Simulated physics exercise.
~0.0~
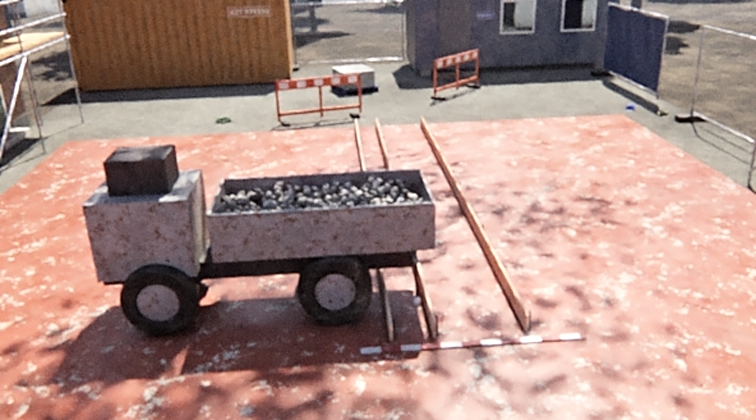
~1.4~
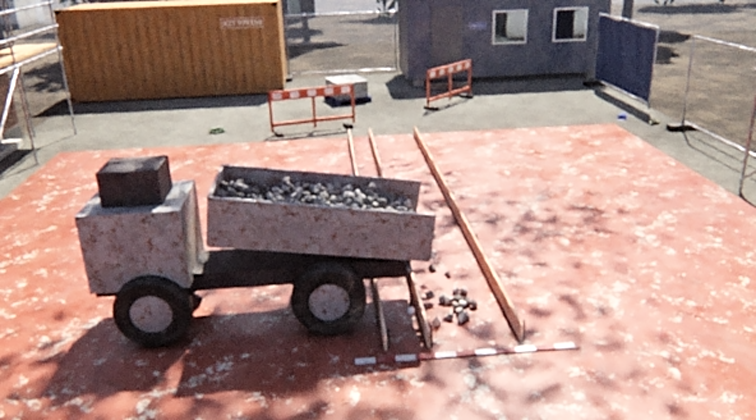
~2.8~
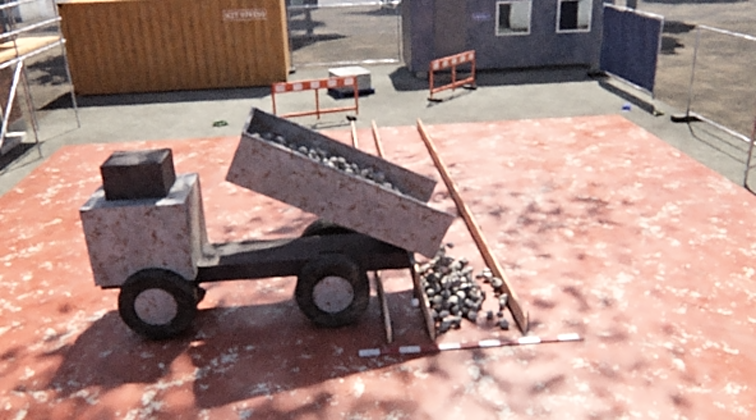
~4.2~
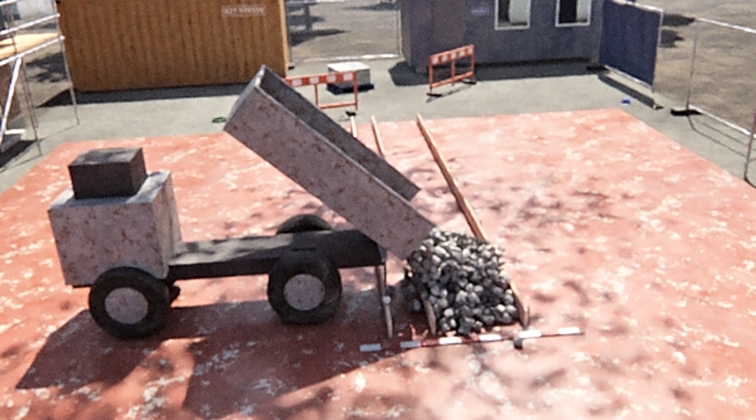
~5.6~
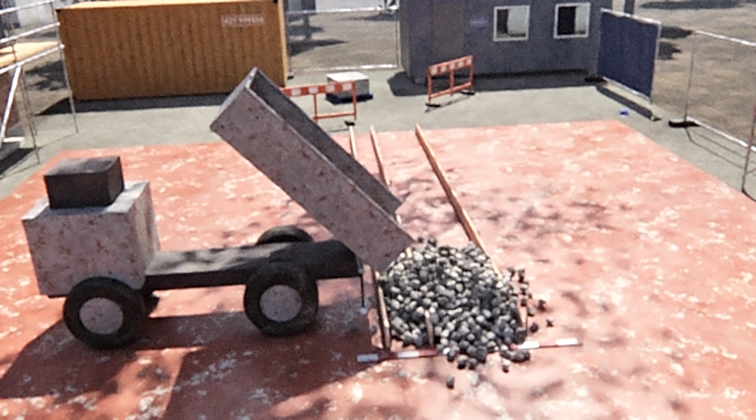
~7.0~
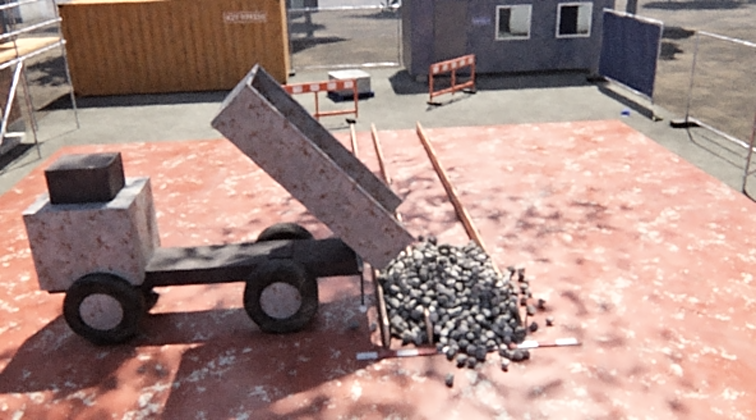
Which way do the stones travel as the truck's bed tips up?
The stones travel to the right, sliding down the raised bed and out onto the ground by the boards.
